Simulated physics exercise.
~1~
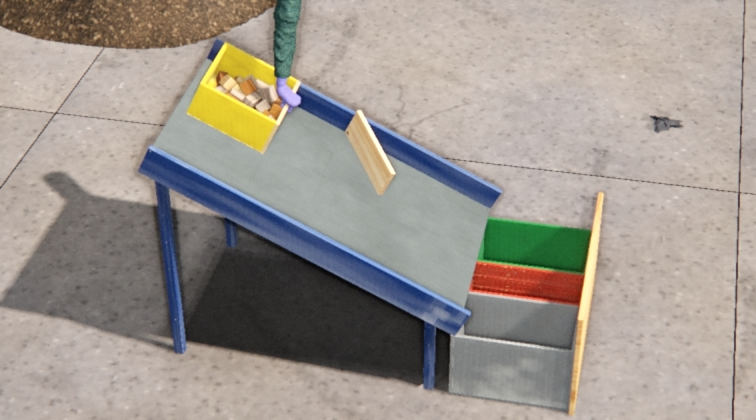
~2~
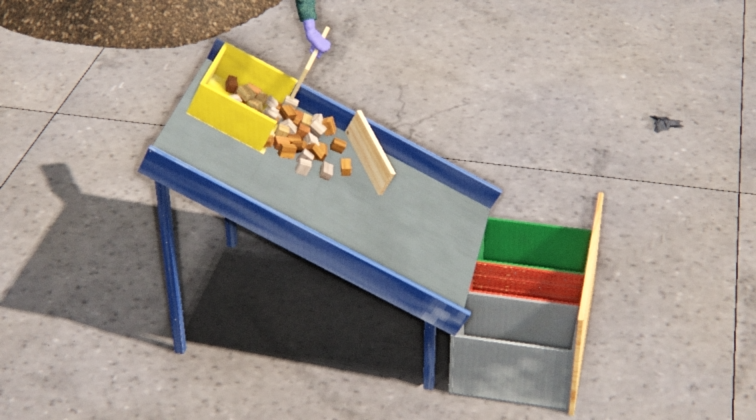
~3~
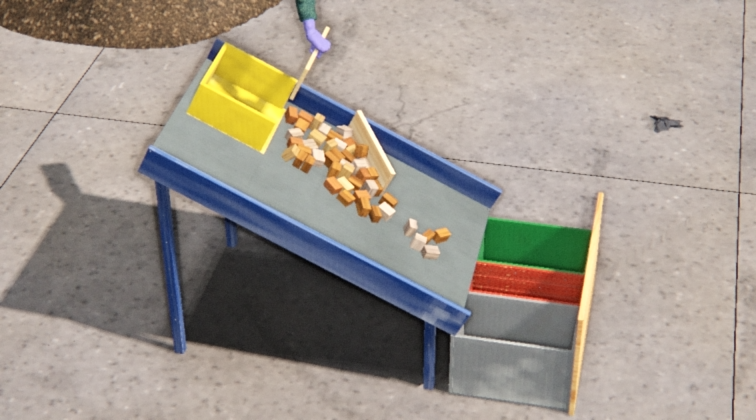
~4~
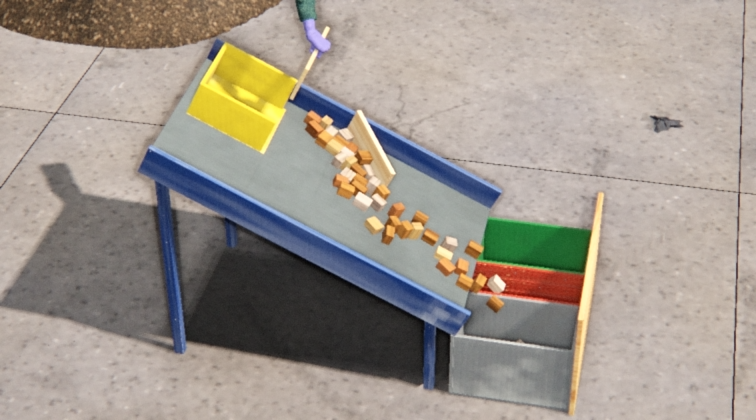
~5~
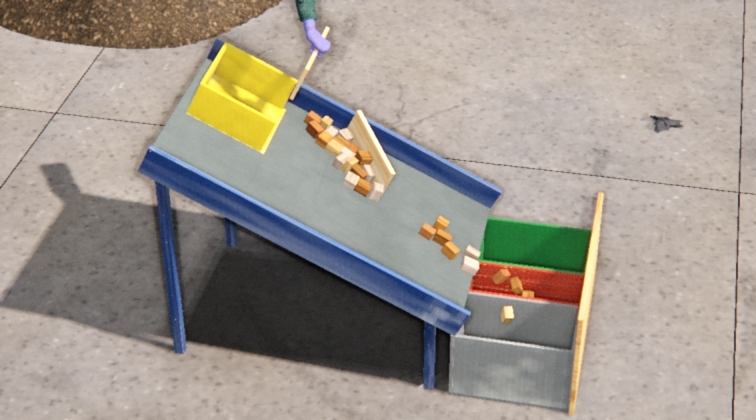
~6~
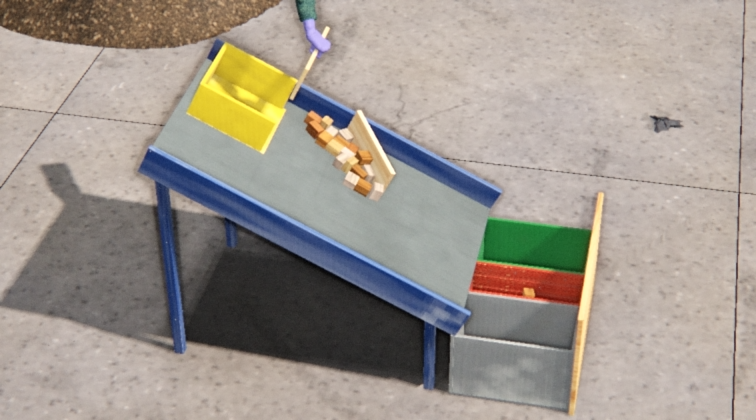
A gloved hand lifting a gate from a yellow pen, wooden blocks sliding down, some dropping into bins, others stopping against a board.
